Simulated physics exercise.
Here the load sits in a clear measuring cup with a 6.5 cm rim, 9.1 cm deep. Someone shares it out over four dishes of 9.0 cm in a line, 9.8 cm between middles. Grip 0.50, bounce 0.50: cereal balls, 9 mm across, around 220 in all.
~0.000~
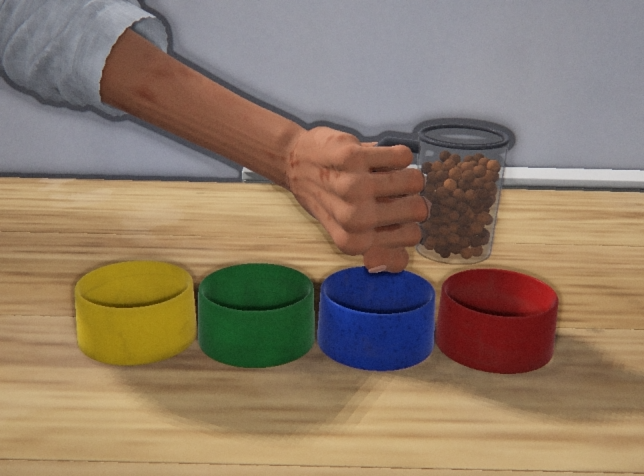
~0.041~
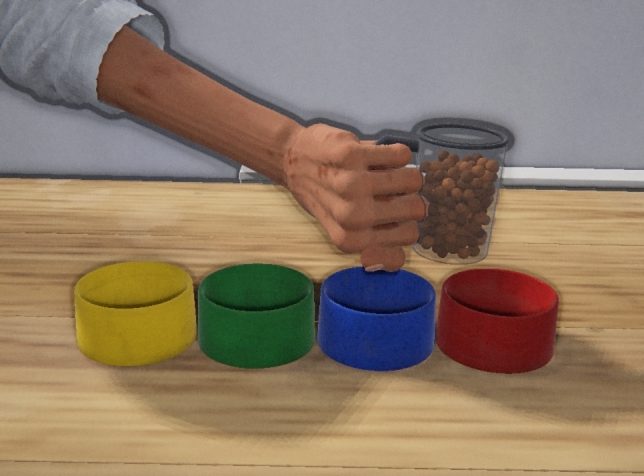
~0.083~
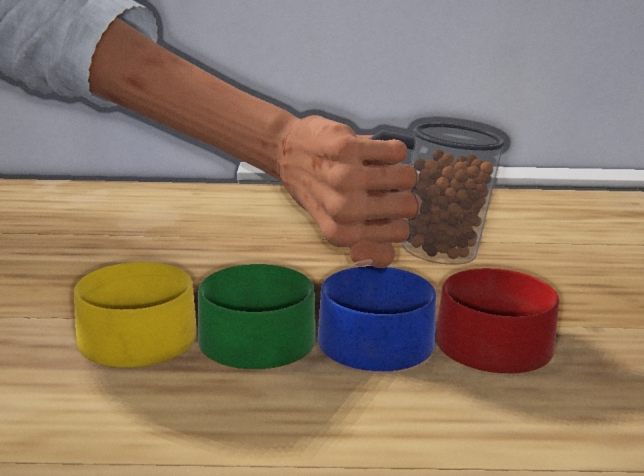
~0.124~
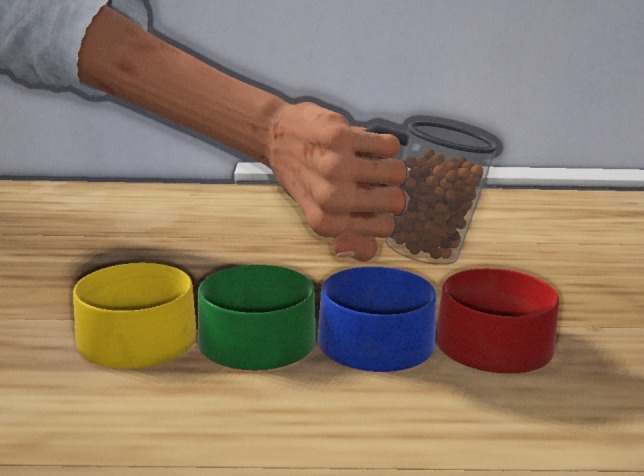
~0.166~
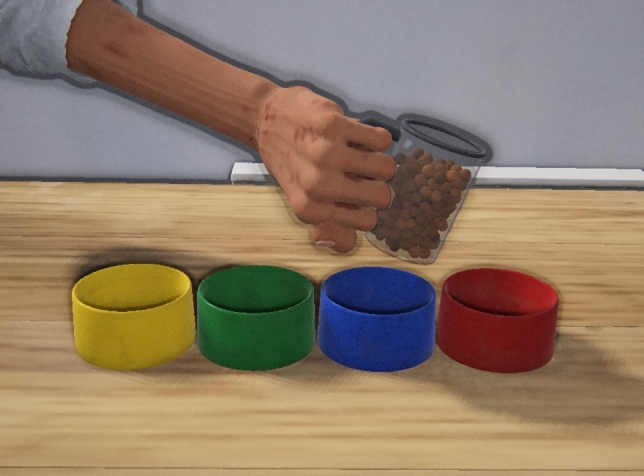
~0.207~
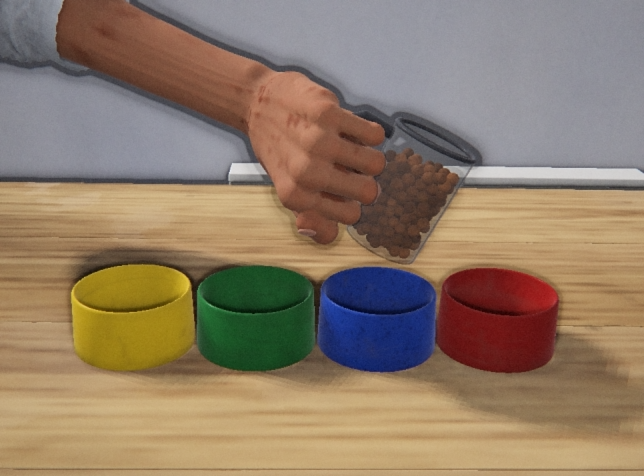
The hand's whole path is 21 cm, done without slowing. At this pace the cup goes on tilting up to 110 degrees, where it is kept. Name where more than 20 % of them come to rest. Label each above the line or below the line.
Red: Below the line; blue: Below the line; green: Above the line; yellow: Below the line; counter: Below the line.
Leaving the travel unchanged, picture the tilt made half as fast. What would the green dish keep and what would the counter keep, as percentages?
It would be green 100 and counter 0.
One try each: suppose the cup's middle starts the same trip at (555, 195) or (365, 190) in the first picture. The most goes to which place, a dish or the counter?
Blue; yellow.
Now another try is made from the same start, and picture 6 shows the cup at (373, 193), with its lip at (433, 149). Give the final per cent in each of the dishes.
Per cent kept: Red 0; blue 0; green 100; yellow 0.
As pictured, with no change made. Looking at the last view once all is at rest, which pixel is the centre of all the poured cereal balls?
Centre at rest: Approx. (262, 316) px.
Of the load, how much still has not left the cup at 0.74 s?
That would be some 90 per cent.
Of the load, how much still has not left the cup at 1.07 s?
Estimate: Some 55 %.
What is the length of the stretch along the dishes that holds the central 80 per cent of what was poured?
Some 5 centimetres.
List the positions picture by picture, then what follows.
In the first frame, cup at (458, 194), tilt 0 degrees, lip at (507, 138), moved 0.0 cm; middle of the pieces at (459, 205); red dish at (499, 292); blue dish at (378, 290); green dish at (256, 287); yellow dish at (135, 284).
In the second frame, cup at (456, 194), tilt 1 degrees, lip at (506, 138), moved 0.2 cm; middle of the pieces at (456, 205).
In the third frame, cup at (449, 194), tilt 5 degrees, lip at (502, 141), moved 0.8 cm; middle of the pieces at (449, 205).
In the fourth frame, cup at (437, 194), tilt 11 degrees, lip at (494, 145), moved 1.7 cm; middle of the pieces at (436, 205).
In the fifth frame, cup at (422, 193), tilt 17 degrees, lip at (484, 152), moved 2.8 cm; middle of the pieces at (420, 204).
In the sixth frame, cup at (408, 193), tilt 24 degrees, lip at (474, 158), moved 3.9 cm; middle of the pieces at (404, 204); red dish at (500, 292); blue dish at (378, 290); green dish at (256, 289); yellow dish at (132, 288). The cup turns about 165 degrees a second and travels 27 cm a second.
After 0.53 s, tilt 77 degrees; cup holds 100 %.
After 0.74 s, tilt 108 degrees; cup holds 90 %, green 5 %.
After 1.07 s, tilt 110 degrees; cup holds 55 %, green 40 %.
In the end, at 2.7 s, red 0 %, blue 0 %, green 100 %, yellow 0 %, counter 0 %.
